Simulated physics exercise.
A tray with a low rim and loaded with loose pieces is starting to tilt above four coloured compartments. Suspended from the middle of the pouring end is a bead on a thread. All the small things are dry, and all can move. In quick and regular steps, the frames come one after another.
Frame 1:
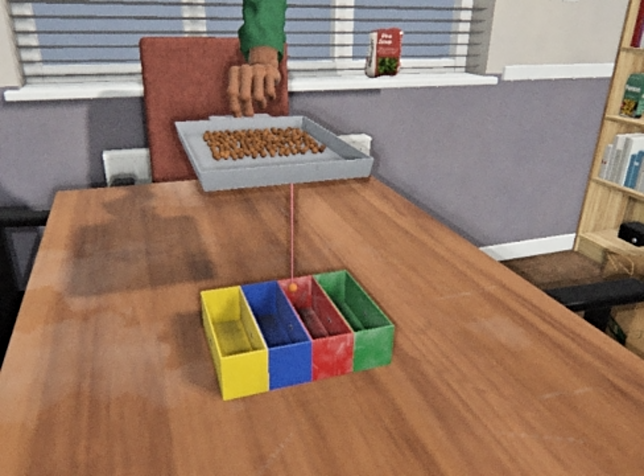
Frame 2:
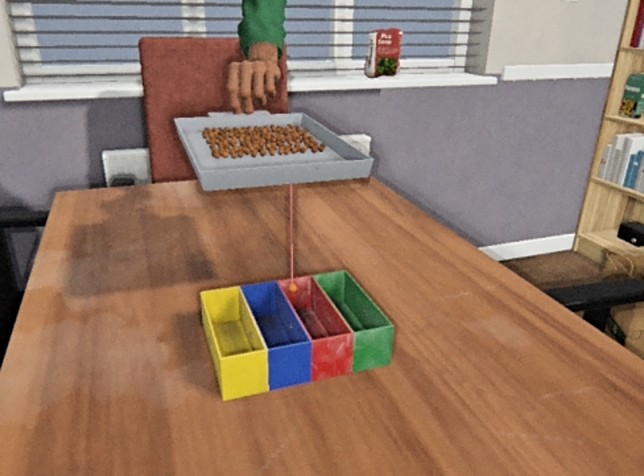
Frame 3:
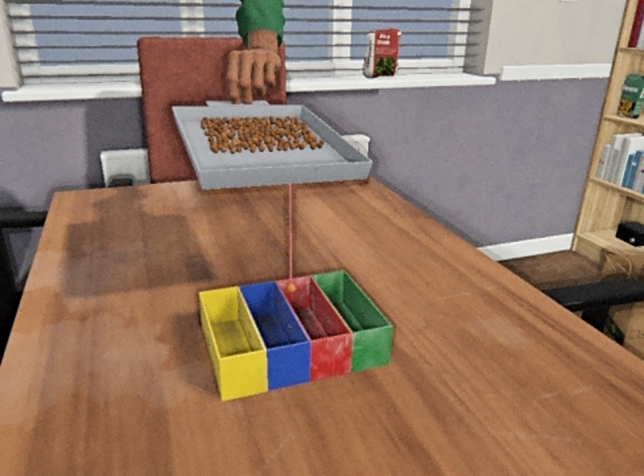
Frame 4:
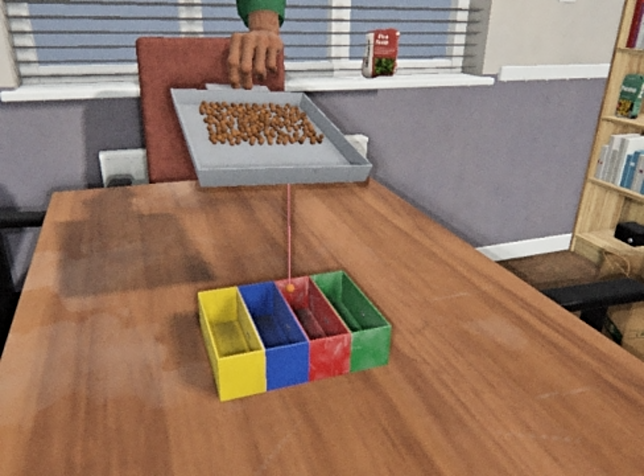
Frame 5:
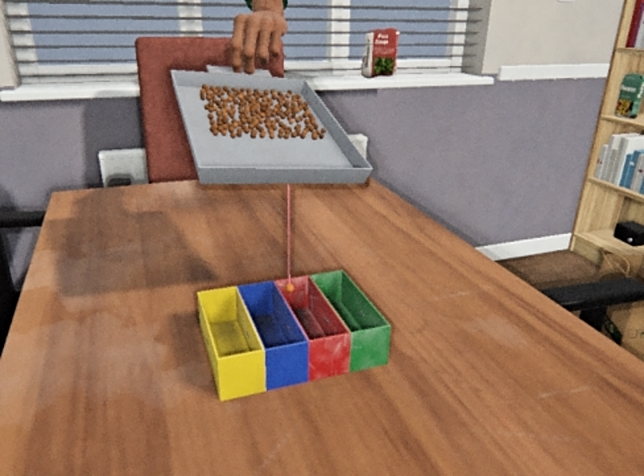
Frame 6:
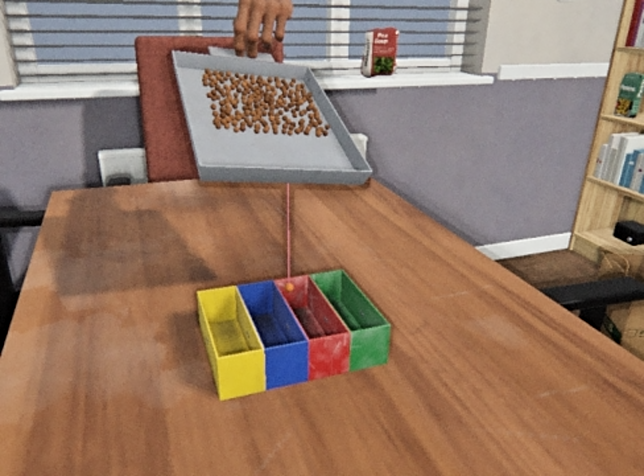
Above a wooden table, a hand raised the back of a gray tray, tilting it steadily toward four colored compartments, while the small brown balls on it spread and shifted and a thread hung below.
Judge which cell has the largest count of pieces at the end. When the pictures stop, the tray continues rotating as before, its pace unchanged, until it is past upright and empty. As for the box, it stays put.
Largest count: Green.
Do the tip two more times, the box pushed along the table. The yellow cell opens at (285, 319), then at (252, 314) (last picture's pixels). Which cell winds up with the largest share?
That red cell, then the green cell.
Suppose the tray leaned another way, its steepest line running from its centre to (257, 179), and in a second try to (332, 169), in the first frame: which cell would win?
Case 1 goes to yellow, case 2 to that green cell.
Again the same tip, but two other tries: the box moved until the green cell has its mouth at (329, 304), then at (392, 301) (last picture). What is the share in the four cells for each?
The first yields 20 per cent and the second 90 per cent.
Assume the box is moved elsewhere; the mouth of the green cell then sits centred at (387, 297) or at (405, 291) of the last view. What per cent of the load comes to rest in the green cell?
Close to 30 in a hundred, then close to 10 in a hundred.
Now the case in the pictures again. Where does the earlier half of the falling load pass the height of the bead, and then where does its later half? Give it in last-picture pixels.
Around (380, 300) first; around (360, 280) second.
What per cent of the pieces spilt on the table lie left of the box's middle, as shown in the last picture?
It comes to near 0 percent of the spill.
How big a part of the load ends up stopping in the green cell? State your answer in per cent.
Close to 40 in every hundred pieces.
Soon after the last picture, tray tipped steeply; about two thirds on the tray; a stray few in the green cell; about a third falling or outside the box.
A little later, tray tipped past a quarter turn; about a third on the tray; a small part in the green cell; a stray few in the red cell; a stray few in the yellow cell; a stray few in the blue cell; about half falling or outside the box.
Later still, tray tipped past a quarter turn; about half in the green cell; a small part in the red cell; a stray few in the yellow cell; a stray few in the blue cell; about half falling or outside the box.
At rest, tray tipped past a quarter turn; about half in the green cell; a small part in the red cell; a stray few in the yellow cell; a stray few in the blue cell; about half outside the box.
